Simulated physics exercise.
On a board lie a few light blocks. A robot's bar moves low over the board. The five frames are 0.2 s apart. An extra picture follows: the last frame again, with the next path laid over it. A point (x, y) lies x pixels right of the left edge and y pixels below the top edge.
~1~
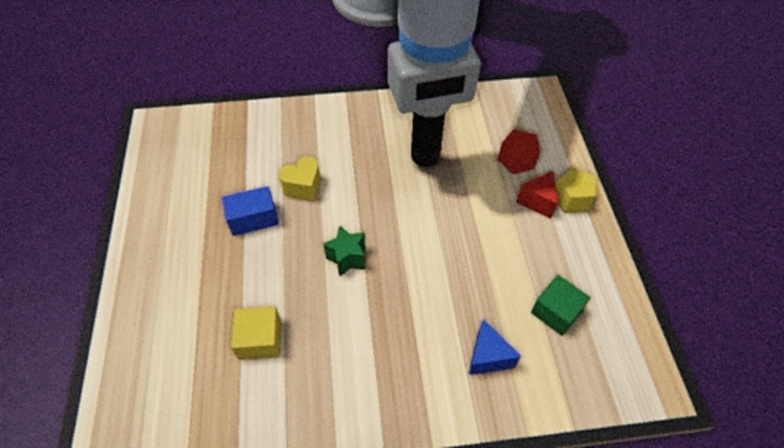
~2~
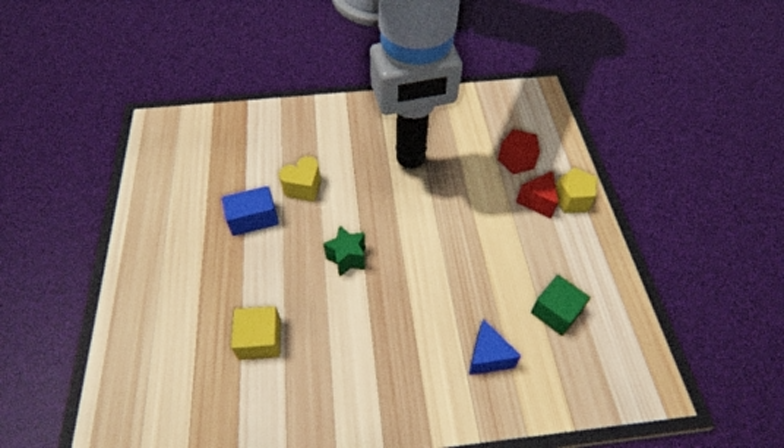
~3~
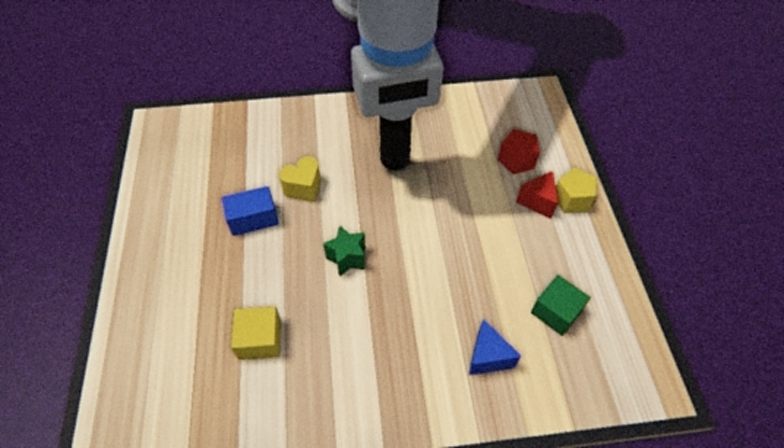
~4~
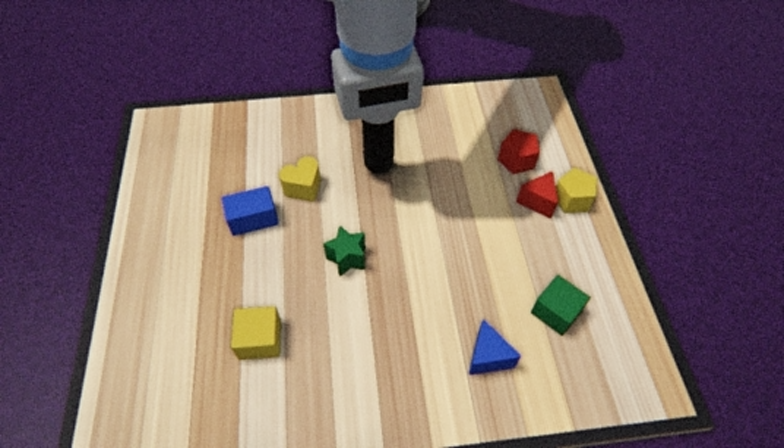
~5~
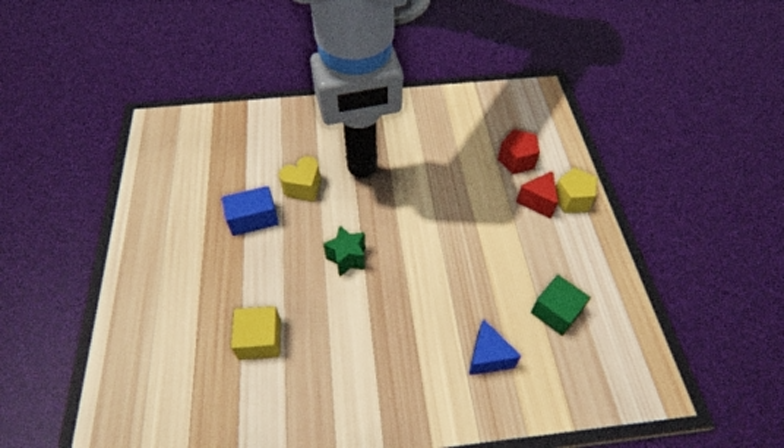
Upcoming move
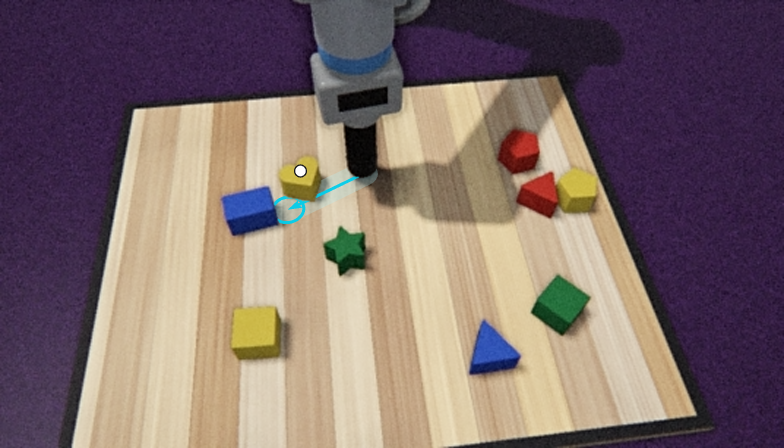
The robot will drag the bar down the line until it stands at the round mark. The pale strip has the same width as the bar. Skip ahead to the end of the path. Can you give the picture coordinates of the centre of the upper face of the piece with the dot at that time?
I predict (269, 171).
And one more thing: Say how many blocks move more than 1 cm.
Number moved: 1.
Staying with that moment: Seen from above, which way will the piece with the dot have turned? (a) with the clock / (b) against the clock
That would be a.
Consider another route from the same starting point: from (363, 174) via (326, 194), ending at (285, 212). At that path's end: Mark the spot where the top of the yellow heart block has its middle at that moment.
Its top middle will sit at (271, 171).
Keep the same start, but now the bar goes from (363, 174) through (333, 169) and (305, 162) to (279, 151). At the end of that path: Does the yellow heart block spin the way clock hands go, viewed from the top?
I expect not.
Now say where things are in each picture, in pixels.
Bar tip at (425, 157); block tops, blue rectangular block at (247, 202); yellow heart block at (300, 171); green star block at (346, 243), in the first picture.
Bar at (411, 158); blocks unchanged, in the second picture.
Bar at (395, 160); blocks unchanged, in the third picture.
Bar at (379, 163); blocks unchanged, in the fourth picture.
Bar at (362, 167); blue rectangular block at (247, 202); yellow heart block at (300, 171); green star block at (346, 243), in the fifth picture.
Path on the board, straight from (363, 174) to (288, 210); the dot is on the yellow heart block.
The first path, step by step. One third of the way, bar at (338, 179); nothing pushed yet.
Two thirds of the way, bar at (312, 191); yellow heart block at (280, 175), turned 15° clockwise.
At the end, bar at (286, 203); blue rectangular block at (244, 204); yellow heart block at (269, 171), turned 30° clockwise; green star block in place.
